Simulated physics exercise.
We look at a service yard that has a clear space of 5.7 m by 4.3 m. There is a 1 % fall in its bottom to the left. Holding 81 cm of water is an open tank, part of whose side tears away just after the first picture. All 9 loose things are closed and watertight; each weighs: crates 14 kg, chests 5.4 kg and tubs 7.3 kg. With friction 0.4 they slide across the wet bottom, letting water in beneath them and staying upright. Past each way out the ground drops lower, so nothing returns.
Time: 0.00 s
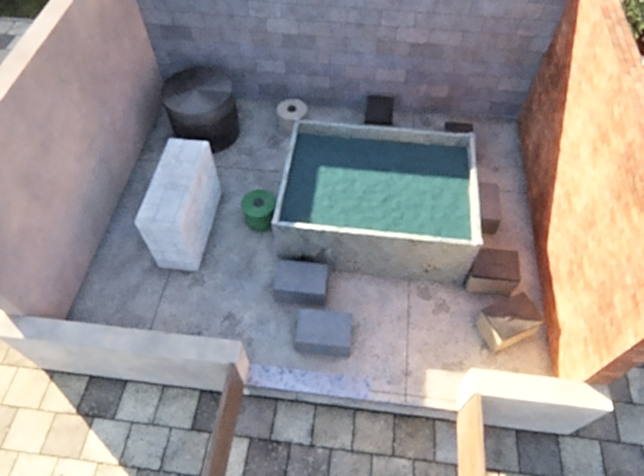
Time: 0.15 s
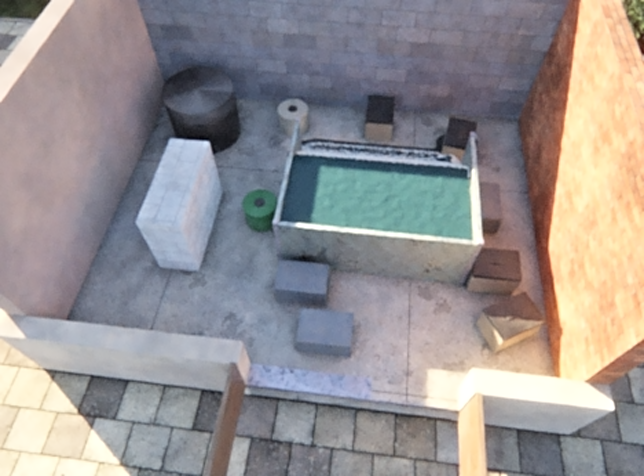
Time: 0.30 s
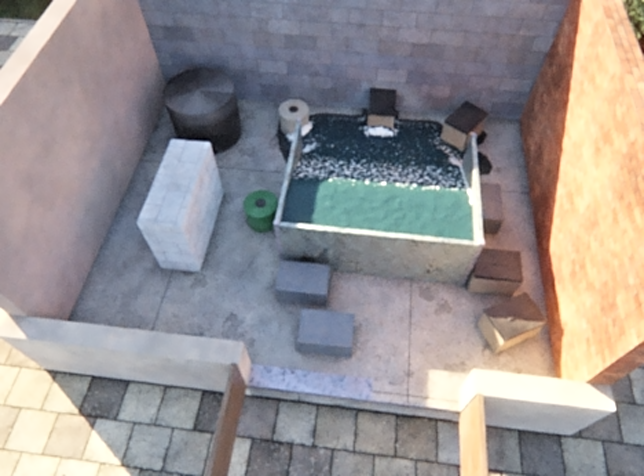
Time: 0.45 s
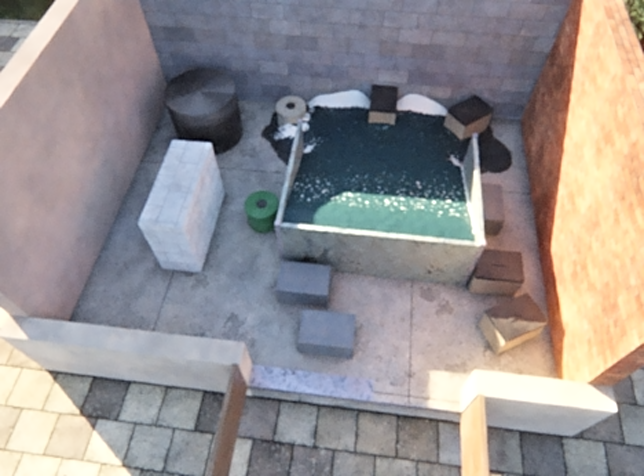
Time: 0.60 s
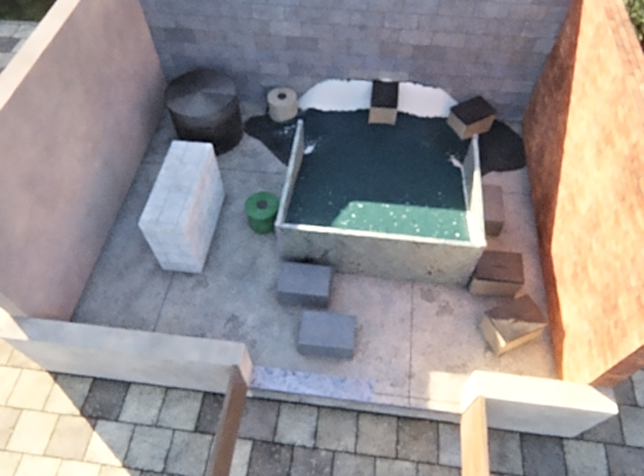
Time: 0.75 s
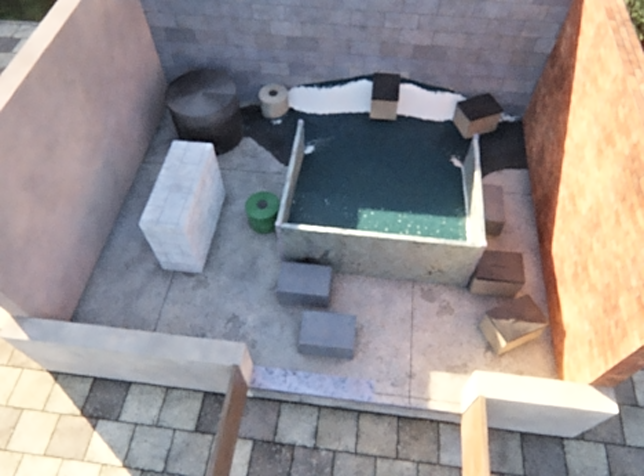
Dark green water poured out through the back side of an open tank in a walled yard, foaming against the rear wall and spreading left and right as it pushed a few nearby objects out of place.
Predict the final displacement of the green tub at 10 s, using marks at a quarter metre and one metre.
Its move will be long.
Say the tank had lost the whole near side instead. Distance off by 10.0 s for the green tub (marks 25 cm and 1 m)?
So the green tub keeps its position.
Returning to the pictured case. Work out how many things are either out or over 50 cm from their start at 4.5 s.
Result: 7.
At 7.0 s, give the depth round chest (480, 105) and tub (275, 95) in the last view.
Roughly 9 and 13 cm.
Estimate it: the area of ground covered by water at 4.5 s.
Some 23 m2 of it.
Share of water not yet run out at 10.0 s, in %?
About 78 in a hundred parts of the water.
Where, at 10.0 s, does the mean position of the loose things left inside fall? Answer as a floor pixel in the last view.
Around (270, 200).
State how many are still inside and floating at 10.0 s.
At that moment 3.
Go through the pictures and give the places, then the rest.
In the first frame, the green tub at (259, 203), on the bottom; water covers 3.4 m2; 0 of 9 have shifted.
In the second frame, the green tub at (260, 203), on the bottom; 4.8 m2 under water; 1 of 9 have shifted.
In the third frame, the green tub at (261, 203) rests on the ground; water covers 6.3 m2; 2 of 9 have shifted.
In the fourth frame, the green tub at (262, 204) rests on the ground; 7.7 m2 under water; 3 of 9 have shifted.
In the fifth frame, the green tub at (262, 205) rests on the ground; 8.5 m2 under water; 3 of 9 have shifted.
In the sixth frame, the green tub at (263, 205) rests on the ground; 8.9 m2 under water; 3 of 9 have shifted.
After 2.0 s the green tub is near (263, 205), 0.0 m from its start, aground; 0 of 9 are out; 3 afloat.
After 4.5 s the green tub has gone out; 1 of 9 are out; 7 afloat.
After 7.0 s the green tub has gone out; 2 of 9 are out; 7 afloat.
After 10.0 s the green tub has gone out; 6 of 9 are out; 3 afloat.
